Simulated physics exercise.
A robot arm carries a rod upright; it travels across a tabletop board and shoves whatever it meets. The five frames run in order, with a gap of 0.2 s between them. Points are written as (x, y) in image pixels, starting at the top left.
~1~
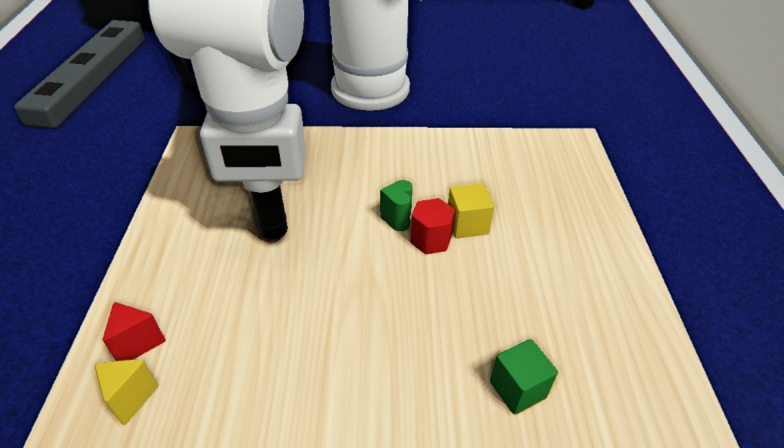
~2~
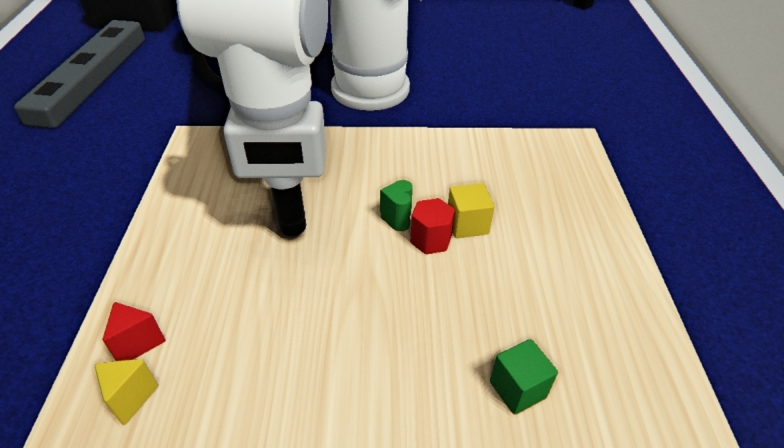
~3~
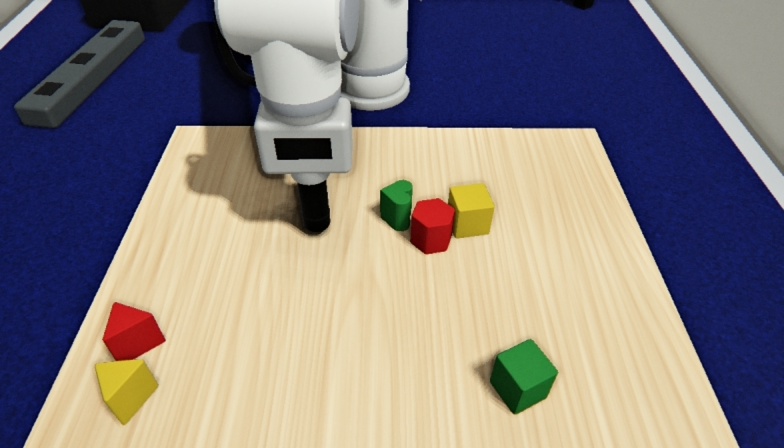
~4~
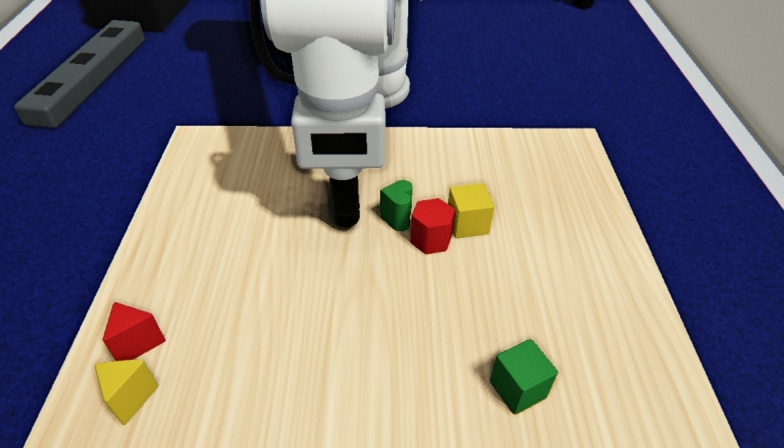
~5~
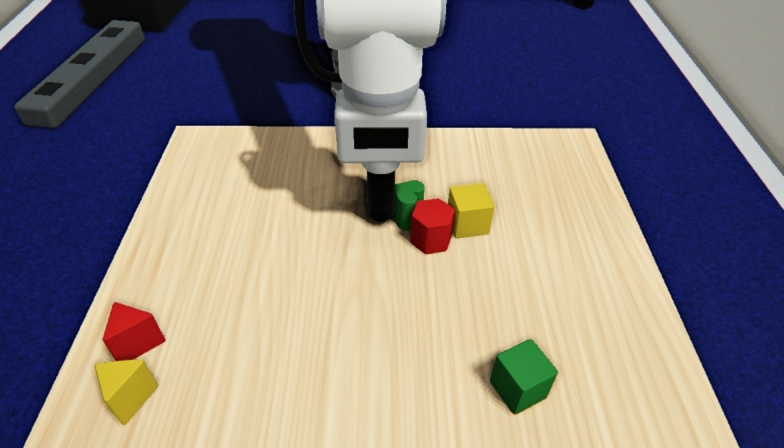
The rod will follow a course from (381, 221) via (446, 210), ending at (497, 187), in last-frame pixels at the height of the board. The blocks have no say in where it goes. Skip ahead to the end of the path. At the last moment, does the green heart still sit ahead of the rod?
Yes, it checks out.
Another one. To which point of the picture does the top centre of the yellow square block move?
I'd guess (495, 197).
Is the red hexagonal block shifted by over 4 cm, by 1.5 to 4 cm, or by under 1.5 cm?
It goes hardly anywhere, under 1.5 cm.
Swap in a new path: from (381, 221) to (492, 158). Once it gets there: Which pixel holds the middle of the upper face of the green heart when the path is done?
It should be at about (459, 174).
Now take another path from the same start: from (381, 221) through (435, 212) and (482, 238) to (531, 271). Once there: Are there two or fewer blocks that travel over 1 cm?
I'd say yes.
On the path given first. One third of the way, rod at (425, 206); green heart at (452, 180); red hexagonal block at (440, 214), turned 20° clockwise; yellow square block at (480, 196), turned 25° clockwise.
Two thirds of the way, rod at (468, 197); green heart at (491, 168); red hexagonal block at (440, 214), turned 20° clockwise; yellow square block at (495, 197), turned 70° clockwise.
At the end, rod at (498, 180); green heart at (523, 152); red hexagonal block at (440, 214), turned 20° clockwise; yellow square block at (495, 197), turned 70° clockwise.
